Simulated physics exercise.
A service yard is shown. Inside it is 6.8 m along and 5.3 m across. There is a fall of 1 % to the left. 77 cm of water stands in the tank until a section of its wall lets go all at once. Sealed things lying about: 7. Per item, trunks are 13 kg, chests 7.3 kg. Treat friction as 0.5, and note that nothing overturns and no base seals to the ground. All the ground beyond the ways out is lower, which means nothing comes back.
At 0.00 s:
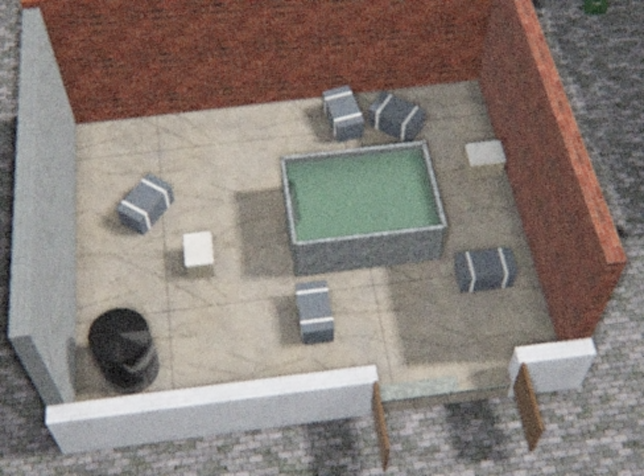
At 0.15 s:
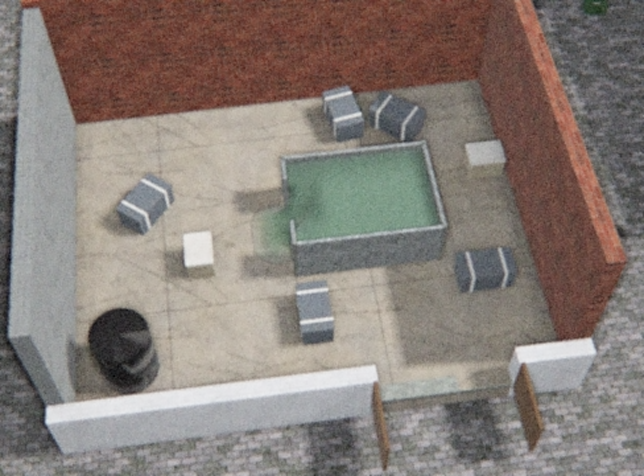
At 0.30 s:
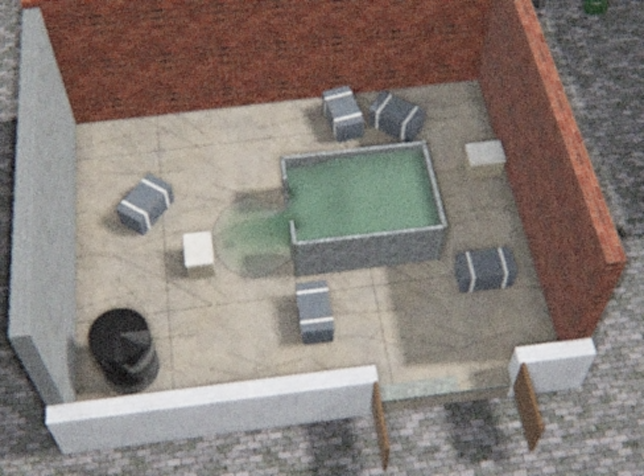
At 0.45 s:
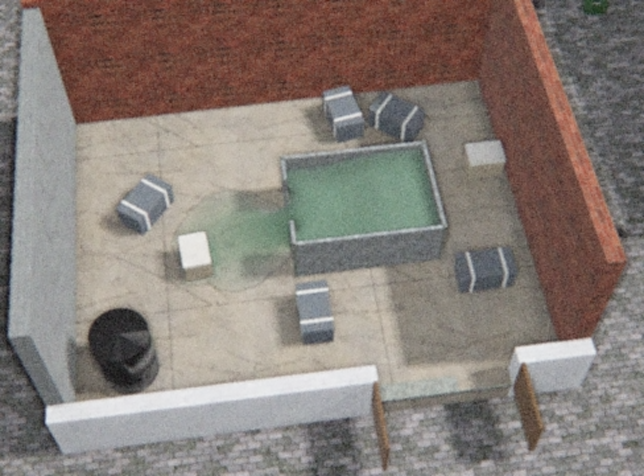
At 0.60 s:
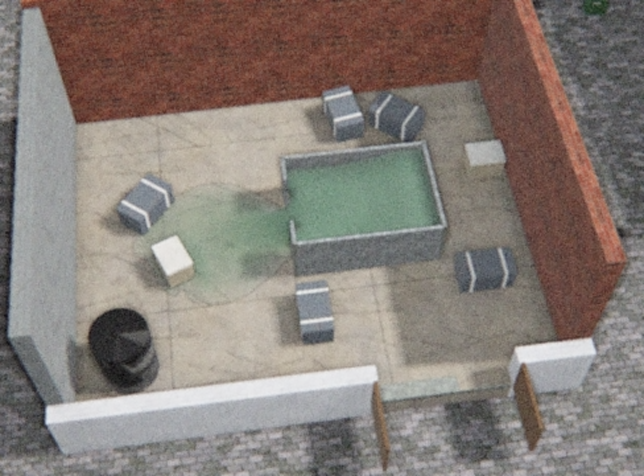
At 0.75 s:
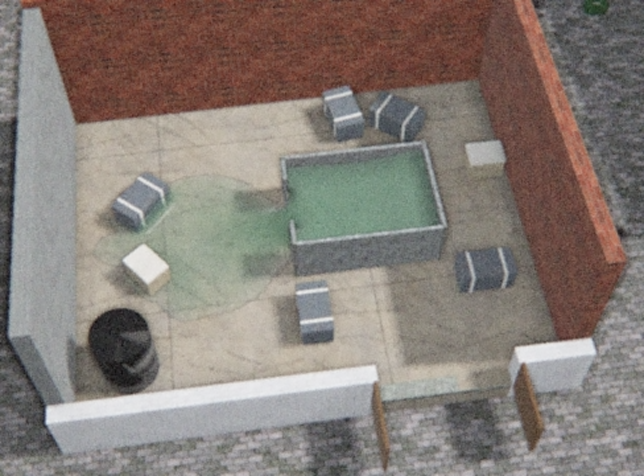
In the video, green water leaves the left side of a raised pool in a walled yard and spreads left across the floor, pushing a white box leftward; then a gray trunk with white bands shifts slightly.
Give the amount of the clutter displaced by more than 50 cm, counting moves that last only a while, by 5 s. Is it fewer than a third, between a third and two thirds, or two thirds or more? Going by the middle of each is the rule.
Fewer than a third.
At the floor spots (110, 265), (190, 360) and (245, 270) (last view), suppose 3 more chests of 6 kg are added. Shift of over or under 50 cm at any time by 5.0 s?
In that order: More, over, over.
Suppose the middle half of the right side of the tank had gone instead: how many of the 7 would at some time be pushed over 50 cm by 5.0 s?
The answer then is 4.
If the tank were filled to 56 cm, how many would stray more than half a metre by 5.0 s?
Count under that change: 2.
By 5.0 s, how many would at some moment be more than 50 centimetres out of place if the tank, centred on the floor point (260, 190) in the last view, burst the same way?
Then 4 of them would.
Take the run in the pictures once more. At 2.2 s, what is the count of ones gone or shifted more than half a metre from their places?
At that moment it comes to 2.
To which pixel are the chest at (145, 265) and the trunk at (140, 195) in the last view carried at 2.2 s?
First near (82, 324), second near (92, 118).
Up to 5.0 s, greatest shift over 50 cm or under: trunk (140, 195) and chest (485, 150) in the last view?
Result, in order: Exceeded; not exceeded.
After 1.1 s 2 of 7 are over 50 cm from their spots; 0 afloat.
After 2.2 s 2 of 7 are over 50 cm from their spots; 2 afloat.
After 3.5 s 2 of 7 are over 50 cm from their spots; 2 afloat.
After 5.0 s 2 of 7 are over 50 cm from their spots, and 2 have been at some point; 2 afloat.
